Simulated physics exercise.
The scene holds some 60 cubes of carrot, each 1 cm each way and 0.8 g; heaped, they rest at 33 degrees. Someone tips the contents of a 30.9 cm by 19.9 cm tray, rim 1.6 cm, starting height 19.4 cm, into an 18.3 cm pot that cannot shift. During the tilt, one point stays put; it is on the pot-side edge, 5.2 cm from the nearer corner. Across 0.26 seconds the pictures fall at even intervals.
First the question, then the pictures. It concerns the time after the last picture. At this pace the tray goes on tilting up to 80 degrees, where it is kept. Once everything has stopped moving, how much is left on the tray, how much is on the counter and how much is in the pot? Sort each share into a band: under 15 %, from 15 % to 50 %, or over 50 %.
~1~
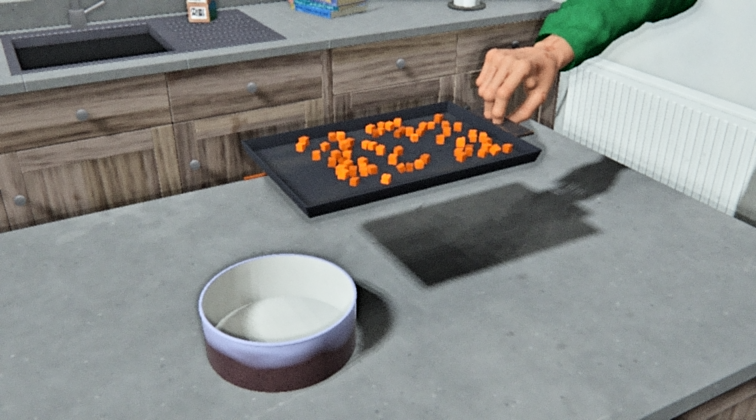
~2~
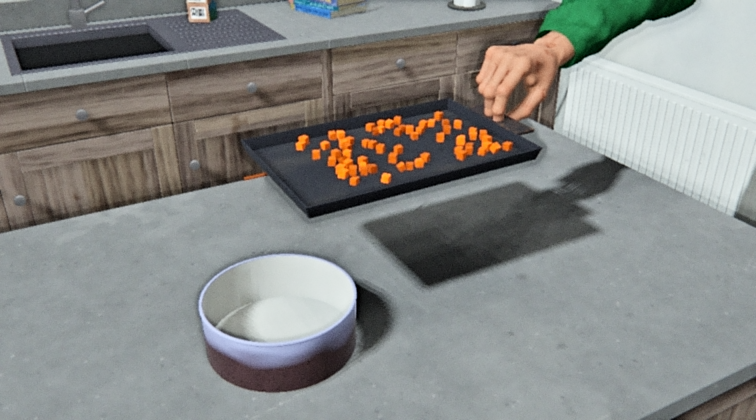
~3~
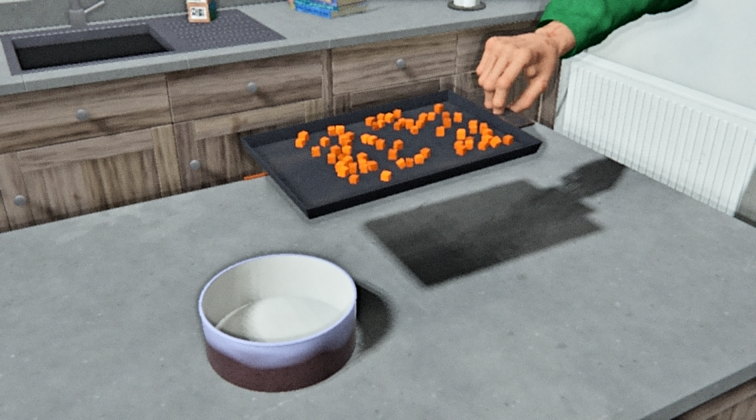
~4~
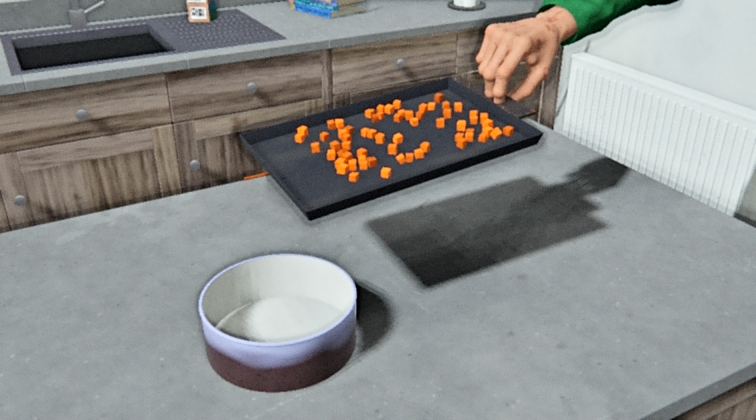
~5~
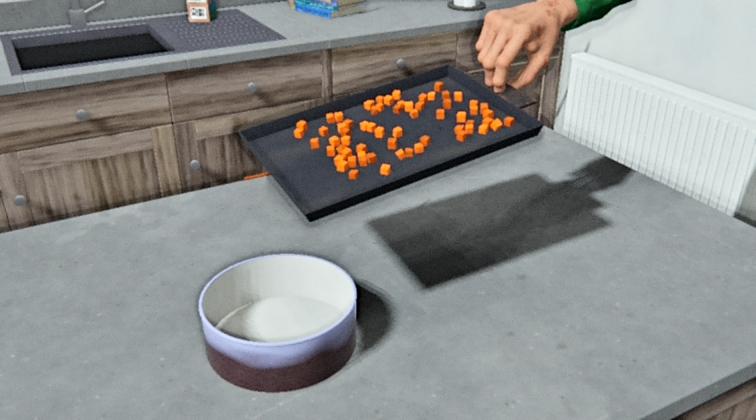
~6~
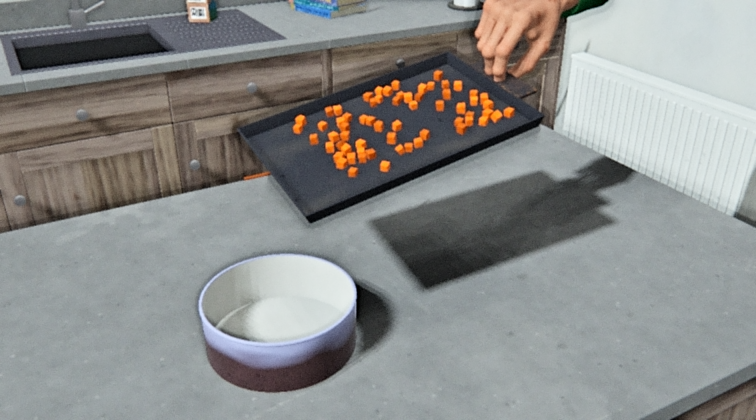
Tray: From 15 % to 50 %; counter: From 15 % to 50 %; pot: From 15 % to 50 %.
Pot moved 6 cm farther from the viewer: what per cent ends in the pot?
Estimated share: Around 0 in a hundred.
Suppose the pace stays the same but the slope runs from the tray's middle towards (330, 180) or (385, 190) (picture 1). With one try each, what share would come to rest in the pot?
The share comes to roughly 50 in a hundred, then roughly 20 in a hundred.
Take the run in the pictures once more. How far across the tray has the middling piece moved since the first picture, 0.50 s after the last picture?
Displacement on the tray: About 7 cm.
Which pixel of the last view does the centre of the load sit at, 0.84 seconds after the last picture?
(303, 244) or thereabouts.
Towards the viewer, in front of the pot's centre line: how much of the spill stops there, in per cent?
100 %.
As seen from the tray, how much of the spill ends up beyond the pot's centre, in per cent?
About 90 per cent.
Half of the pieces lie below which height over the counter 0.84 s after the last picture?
Around 16 cm up.
Then, 0.50 s after the last picture, tilt 45 degrees; the tray holds 100 %, the pot 0 %.
Then, 0.84 s after the last picture, tilt 66 degrees; the tray holds 45 %, the pot 10 %.
Then, 1.27 s after the last picture, tilt 80 degrees; the tray holds 30 %, the pot 35 %.
In the end, tray 30 %, counter 35 %, pot 35 %.
